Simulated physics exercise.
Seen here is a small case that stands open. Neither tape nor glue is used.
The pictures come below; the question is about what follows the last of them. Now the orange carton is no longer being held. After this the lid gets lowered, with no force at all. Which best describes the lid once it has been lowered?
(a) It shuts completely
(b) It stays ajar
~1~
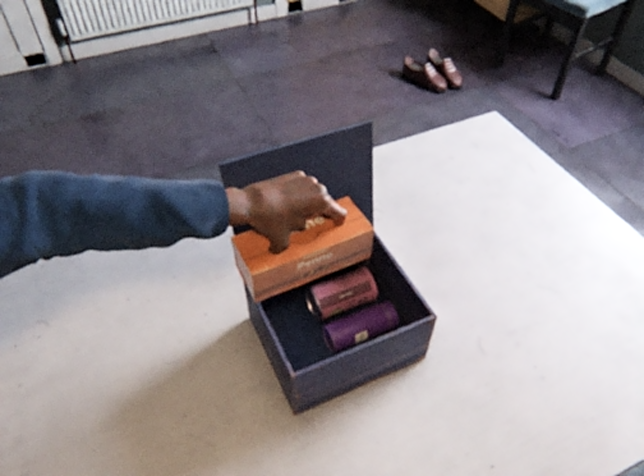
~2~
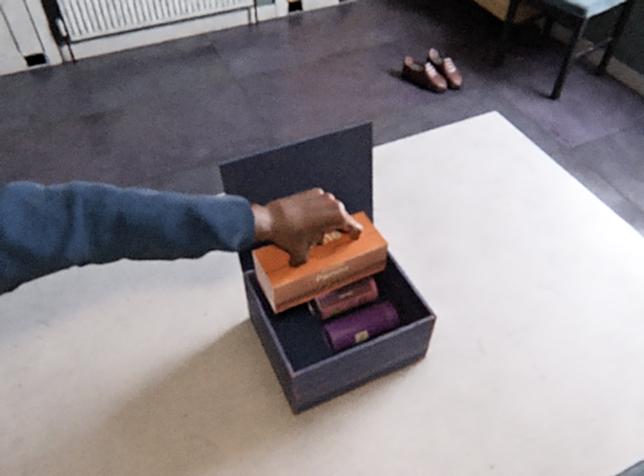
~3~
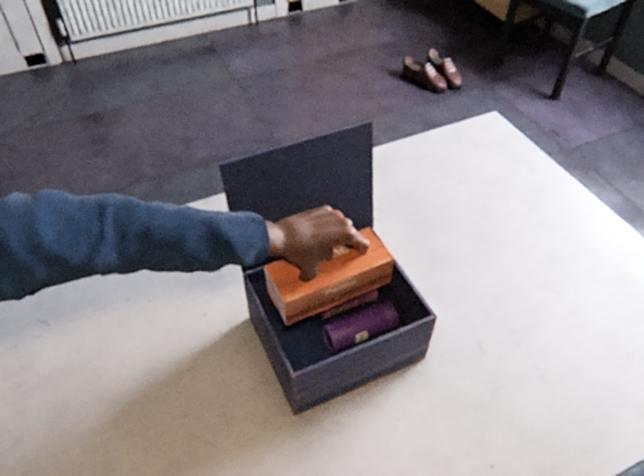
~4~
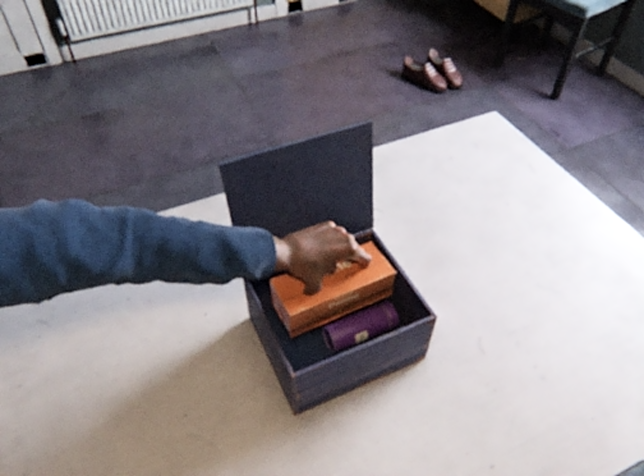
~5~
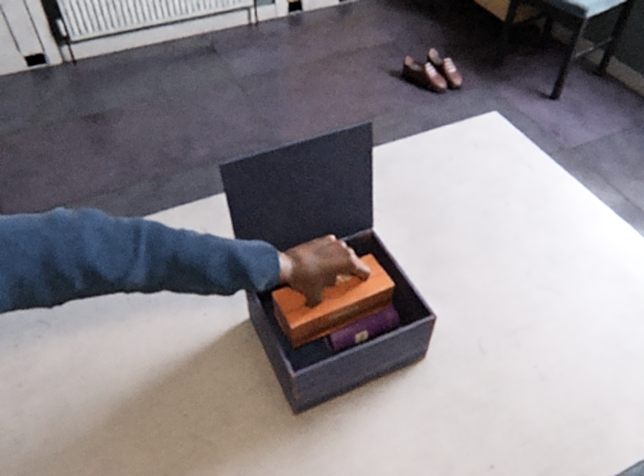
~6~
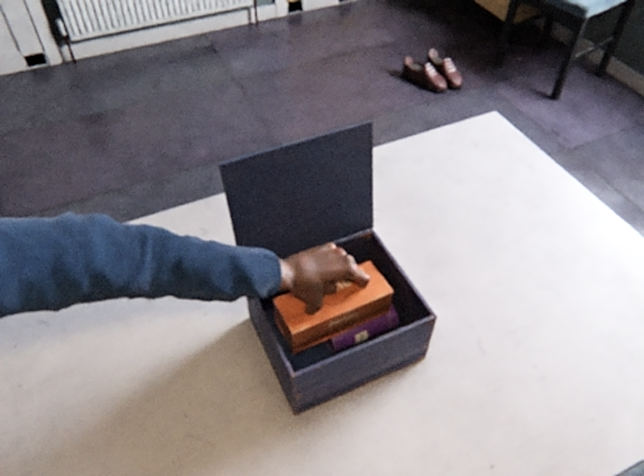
a.
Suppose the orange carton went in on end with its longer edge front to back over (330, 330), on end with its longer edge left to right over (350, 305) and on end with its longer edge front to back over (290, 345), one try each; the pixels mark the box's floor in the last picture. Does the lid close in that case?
Lid, try 1: Propped open; try 2: Propped open; try 3: Propped open.
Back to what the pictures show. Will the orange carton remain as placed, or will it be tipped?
Simply put, it gets tilted.
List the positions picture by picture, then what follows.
The first picture shows coming down; orange carton (304, 247); pink tin (341, 294).
The second picture shows coming down; orange carton (321, 260); pink tin (341, 294).
The third picture shows coming down; orange carton (330, 274).
The fourth picture shows coming down; orange carton (333, 288).
The fifth picture shows coming down; orange carton (333, 299).
The sixth picture shows in place under the hand; orange carton (333, 306).
Then, 0.70 s later than the last frame, orange carton tilted by 49° near (346, 344); purple shaker moved a little.
Then, 1.60 s later than the last frame, lid 57° above the rim; orange carton tilted by 46° near (346, 343); purple shaker moved a little.
Then, 2.00 s later than the last frame, lid 6° above the rim; orange carton tilted by 46° near (346, 343); purple shaker moved a little.
When it is over, lid shut; lying over in the box, orange carton; the other 2 as before. End places, in pixels of the last picture, orange carton near (346, 343).
